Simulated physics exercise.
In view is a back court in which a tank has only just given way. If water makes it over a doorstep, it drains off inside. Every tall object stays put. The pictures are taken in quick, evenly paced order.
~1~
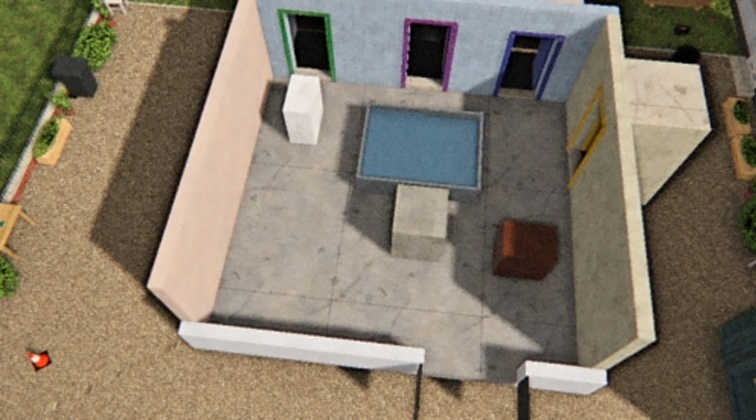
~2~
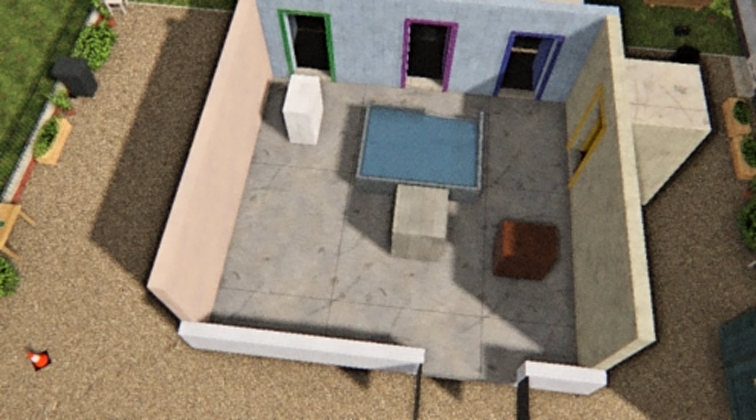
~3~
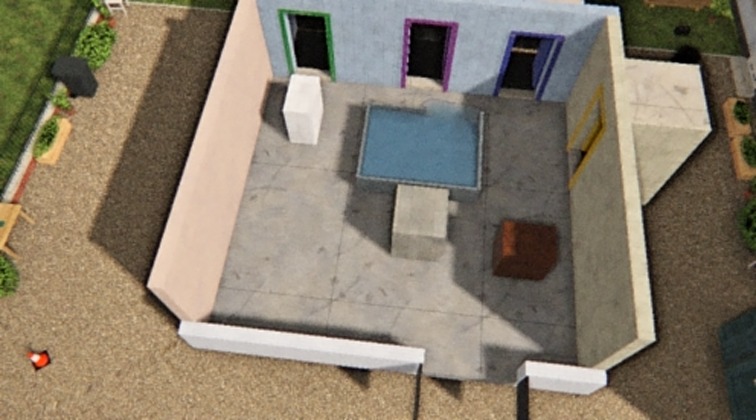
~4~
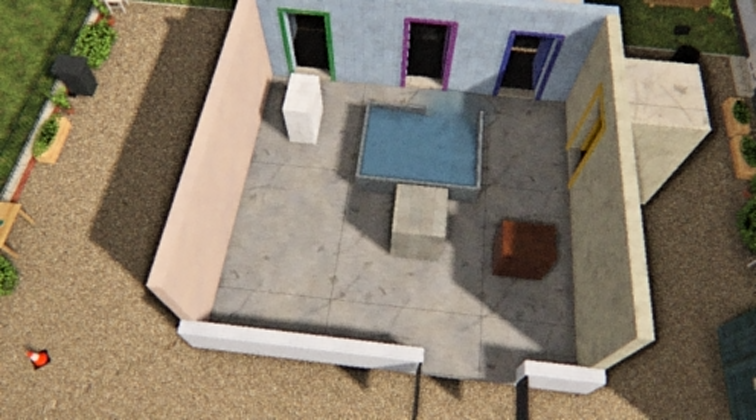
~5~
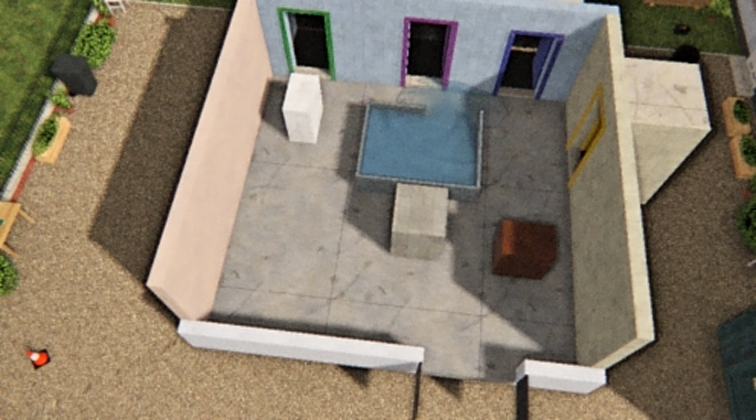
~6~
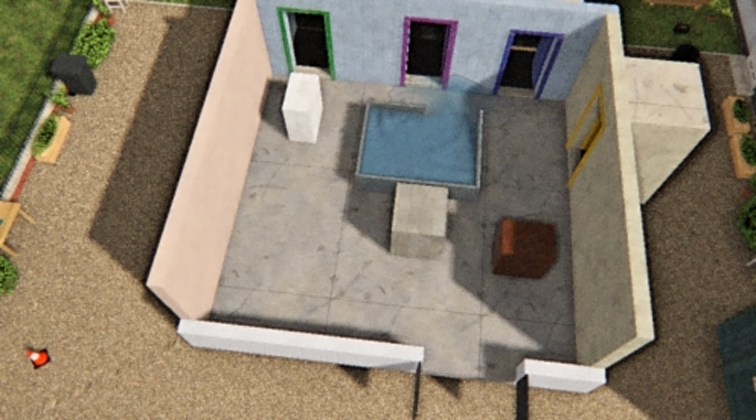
A walled back court with a grey paved floor and gravel outside is seen from high above, through a still camera. A blue open tank sits near the pale blue back wall with its green, purple and blue doorframes, with a white block to its left, a grey block in front and a rusty-brown one at right. Water slips out over the tank's far side, spreading faintly toward the back wall.
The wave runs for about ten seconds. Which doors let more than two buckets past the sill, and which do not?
In the end the purple door will pass more than two buckets; the blue door will pass more than two buckets; the yellow door will pass two buckets at most; the green door will pass two buckets at most.
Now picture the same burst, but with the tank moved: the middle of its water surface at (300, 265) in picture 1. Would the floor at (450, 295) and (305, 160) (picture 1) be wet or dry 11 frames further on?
Points in order: Bare; inundated.
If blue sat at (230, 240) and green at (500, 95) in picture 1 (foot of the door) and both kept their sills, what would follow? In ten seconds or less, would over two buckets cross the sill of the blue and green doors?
What you'd see: The blue door stays within the limit and the green door tops the limit.
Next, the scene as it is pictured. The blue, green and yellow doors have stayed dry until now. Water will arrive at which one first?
I'd say it's the door marked blue.
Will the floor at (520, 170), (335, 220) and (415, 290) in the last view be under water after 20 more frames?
First swamped, then spared, then spared.
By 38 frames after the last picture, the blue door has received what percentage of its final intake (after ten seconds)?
Estimate: Roughly 80 %.
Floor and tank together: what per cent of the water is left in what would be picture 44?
About 90 per cent.
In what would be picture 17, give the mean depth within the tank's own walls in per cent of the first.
It works out to roughly 62 percent.
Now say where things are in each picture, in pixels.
In the first frame, the open tank at (421, 146) is whole and still.
In the second frame, water pours out on the open tank's far side and has run to a hidden place.
In the third frame, the front is at (430, 102), out from the gap on the open tank's far side.
In the fourth frame, water pours out on the open tank's far side and has run to (426, 89).
In the fifth frame, the front is at (406, 87), out from the gap on the open tank's far side.
In the sixth frame, water pours out on the open tank's far side and has run to (508, 96).
A moment on, water covers 10 % of the floor; the purple door over two buckets in, the blue door under two buckets in, the yellow door not reached, the green door not reached.
Next, water covers 20 % of the floor; the purple door over two buckets in, the blue door over two buckets in, the yellow door wet at the sill, nothing in, the green door wet at the sill, nothing in.
Then, water covers 35 % of the floor; the purple door far over two buckets in, the blue door over two buckets in, the yellow door wet at the sill, nothing in, the green door wet at the sill, nothing in.
Later, water covers 65 % of the floor; the purple door far over two buckets in, the blue door far over two buckets in, the yellow door wet at the sill, nothing in, the green door under two buckets in.
In the end, water covers 95 % of the floor; the purple door far over two buckets in, the blue door far over two buckets in, the yellow door wet at the sill, nothing in, the green door under two buckets in.
